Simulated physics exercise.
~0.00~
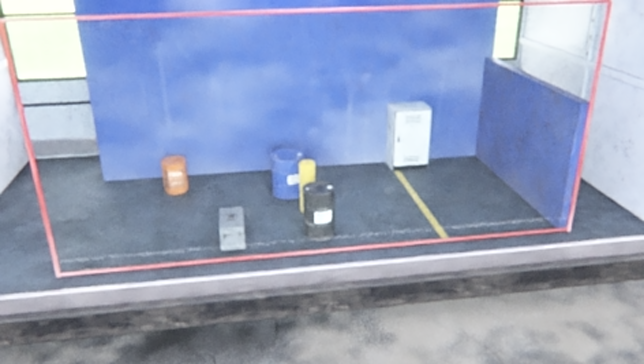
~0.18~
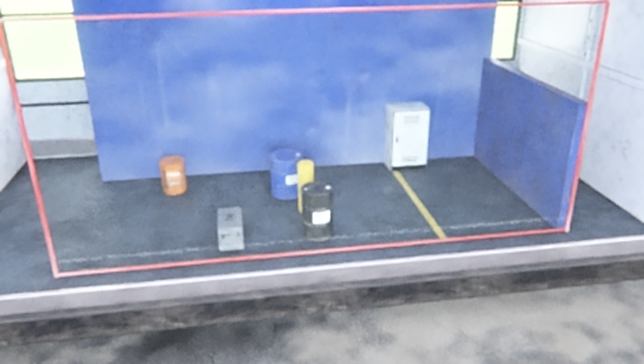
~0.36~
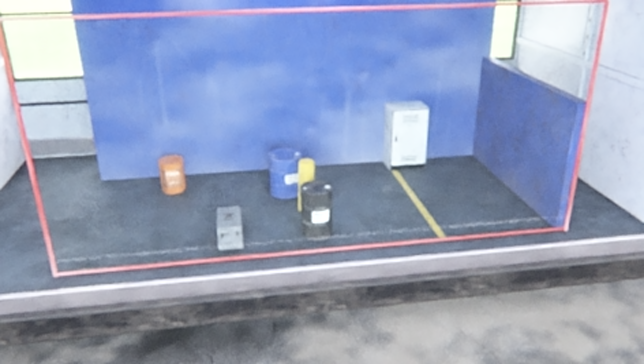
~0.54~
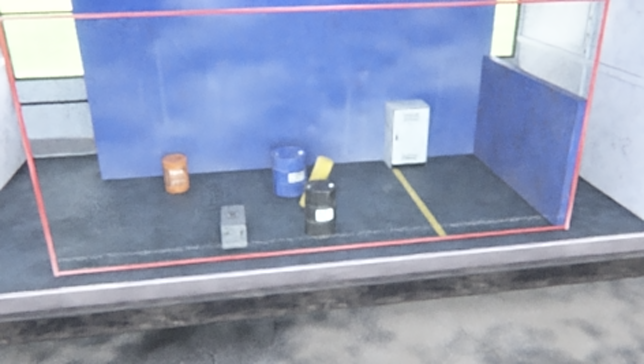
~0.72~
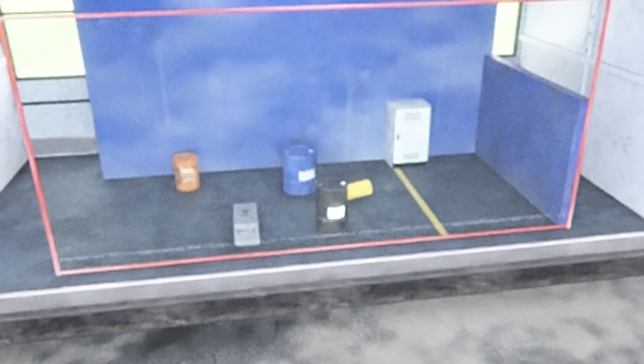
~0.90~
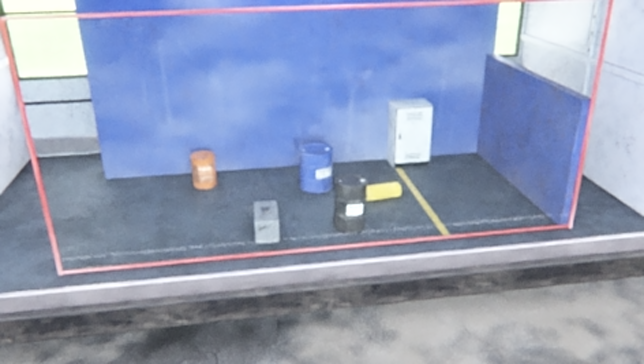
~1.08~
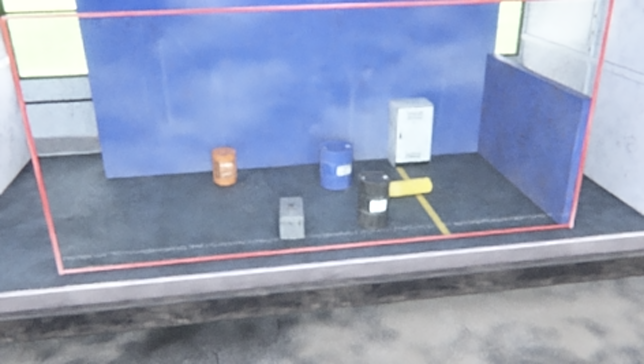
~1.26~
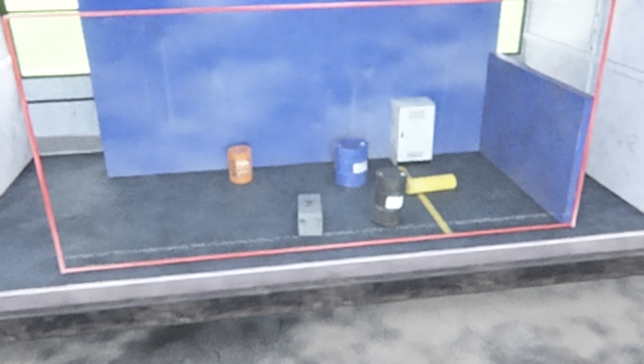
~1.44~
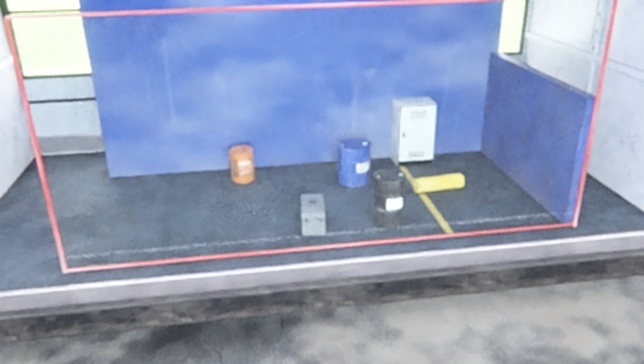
On a dark floor before a blue wall, a yellow roll tipped over to the right, then it, two drums, an orange bucket and a grey toolbox all slid right; only the roll crossed the yellow line, the others stopping short.
